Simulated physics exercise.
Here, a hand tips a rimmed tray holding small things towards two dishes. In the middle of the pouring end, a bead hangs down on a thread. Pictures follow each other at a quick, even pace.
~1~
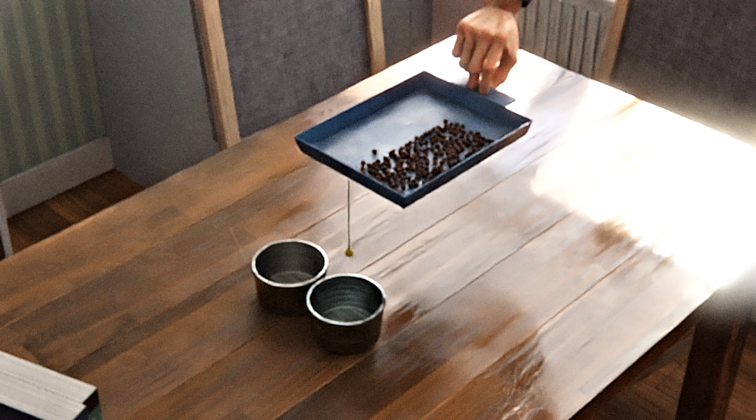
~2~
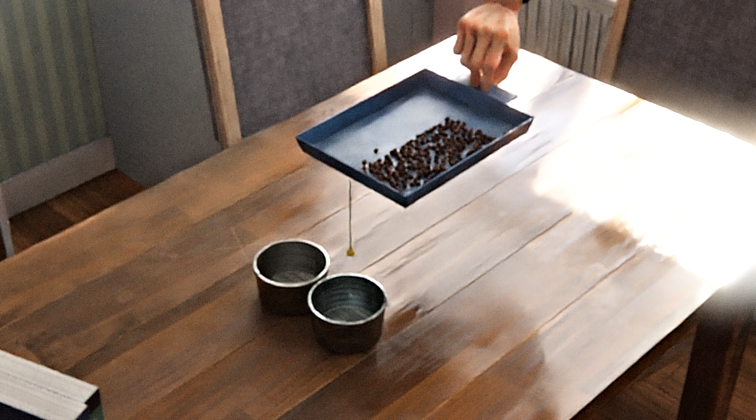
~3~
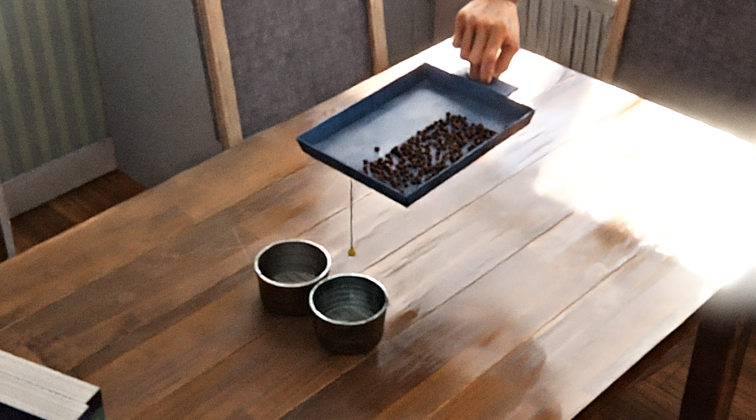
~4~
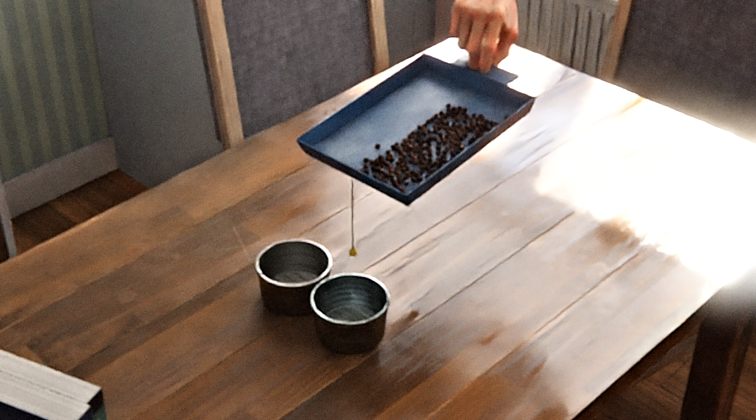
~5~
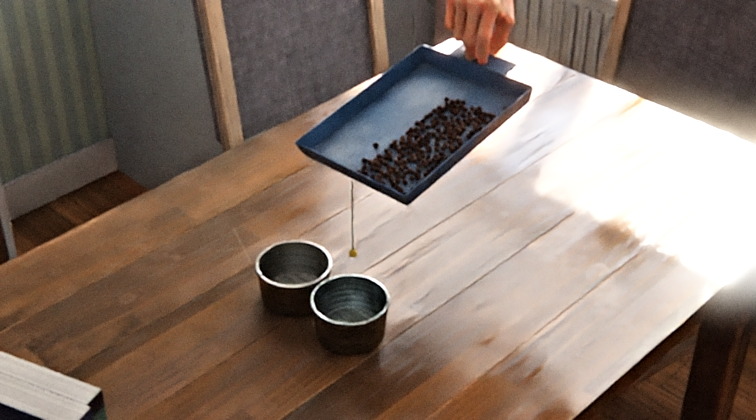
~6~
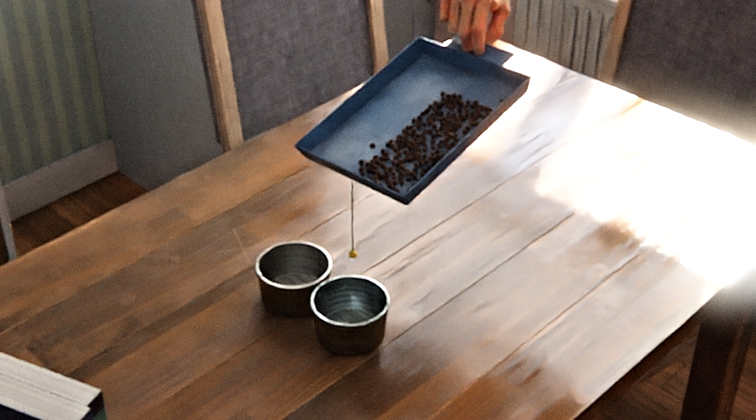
A hand slowly tilts a blue tray of small dark berries above two round dishes.
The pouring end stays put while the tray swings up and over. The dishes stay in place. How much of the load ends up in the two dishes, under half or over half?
Over half.
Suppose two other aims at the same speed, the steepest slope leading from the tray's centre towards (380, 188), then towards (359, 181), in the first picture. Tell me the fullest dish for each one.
Outcome one: The right side; outcome two: The right side.
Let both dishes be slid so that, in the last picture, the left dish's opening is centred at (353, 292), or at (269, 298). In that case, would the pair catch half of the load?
One: The smaller part. Two: Below a half.
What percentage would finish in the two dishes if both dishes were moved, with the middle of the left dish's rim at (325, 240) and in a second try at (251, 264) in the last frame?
In the first position around 20 percent, in the second around 30 percent.
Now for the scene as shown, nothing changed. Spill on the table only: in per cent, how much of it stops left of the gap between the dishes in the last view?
80 %, roughly.
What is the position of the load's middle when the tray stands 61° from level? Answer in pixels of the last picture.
Look around (350, 167) in the last picture.
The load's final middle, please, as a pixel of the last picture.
Resting centre, last picture - approx. (292, 292).
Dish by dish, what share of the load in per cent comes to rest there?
For the left dish 70 per cent, for the right dish 20.
Soon after the last picture, tray tipped steeply; nearly all on the tray; a stray few in the left dish; a stray few in the air.
A little later, tray tipped past a quarter turn; about a third on the tray; a small part in the right dish; about a quarter in the left dish; a stray few outside both; about half in the air.
Later still, tray tipped past a quarter turn; a small part in the right dish; about two thirds in the left dish; about a quarter outside both.
At rest, tray tipped past a quarter turn; a small part in the right dish; about two thirds in the left dish; about a quarter outside both.
